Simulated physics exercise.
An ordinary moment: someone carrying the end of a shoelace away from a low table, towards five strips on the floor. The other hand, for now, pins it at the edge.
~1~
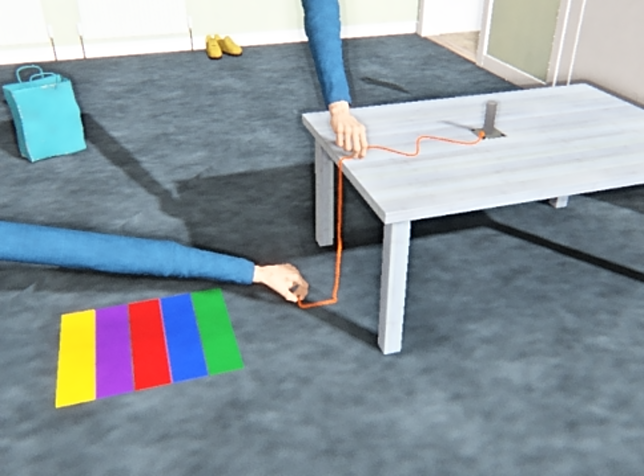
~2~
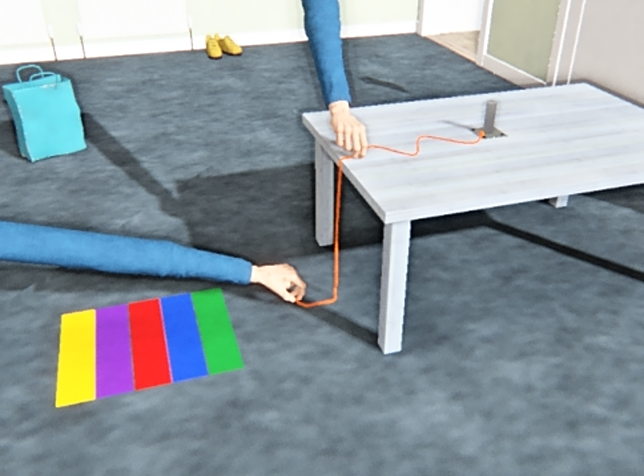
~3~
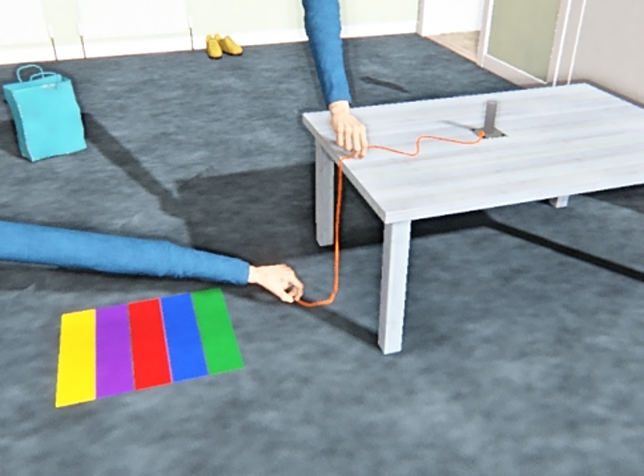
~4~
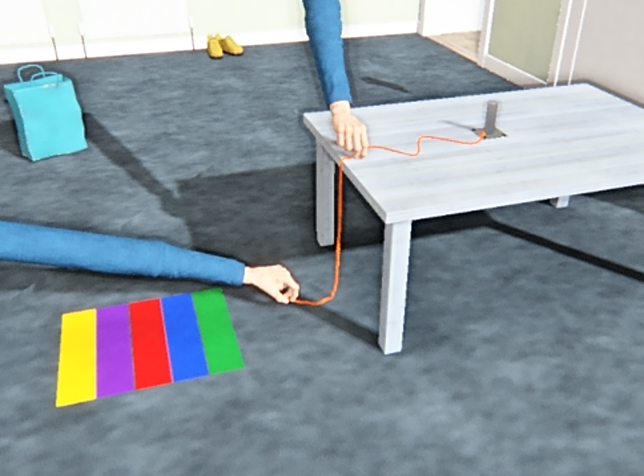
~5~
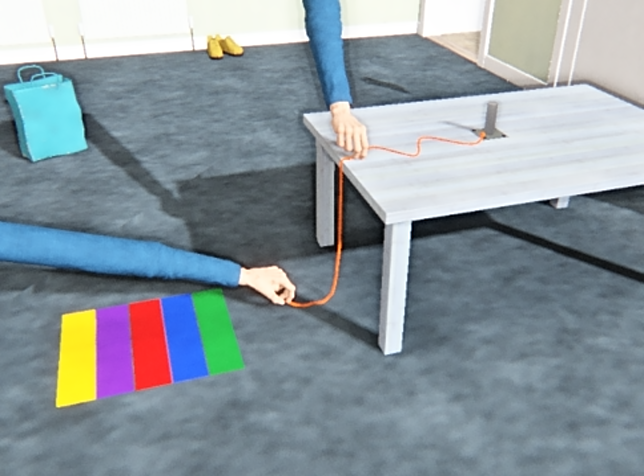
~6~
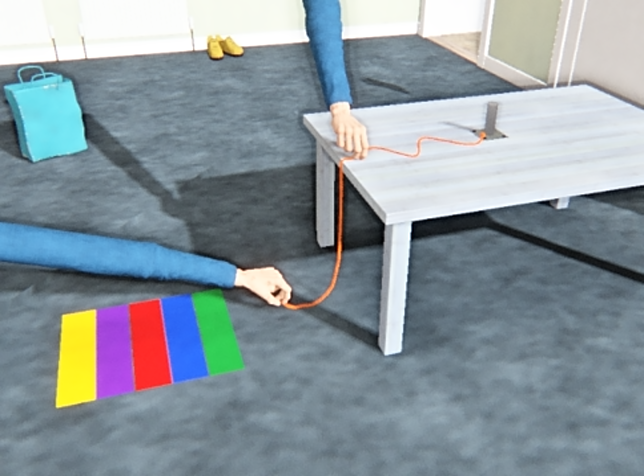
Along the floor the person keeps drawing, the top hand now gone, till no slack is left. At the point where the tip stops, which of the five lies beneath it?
The purple strip lies beneath it.
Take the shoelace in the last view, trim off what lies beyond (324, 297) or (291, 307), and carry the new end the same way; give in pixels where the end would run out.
Result 1: (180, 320). Result 2: (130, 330).
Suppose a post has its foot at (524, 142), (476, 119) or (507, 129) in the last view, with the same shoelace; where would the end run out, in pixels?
The three places are (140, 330), (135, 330) and (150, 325), in that order.
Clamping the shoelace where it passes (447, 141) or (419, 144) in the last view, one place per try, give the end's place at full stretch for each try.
The two answers, in sequence: (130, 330) and (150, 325).
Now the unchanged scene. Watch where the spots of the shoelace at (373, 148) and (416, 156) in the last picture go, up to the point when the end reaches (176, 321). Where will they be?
The first sits at about (336, 177) and the second at about (368, 154).
Soon after, end near (176, 321); over blue.
After that, end near (136, 328); over red.
At the stop, end near (111, 333); over purple. Over purple.
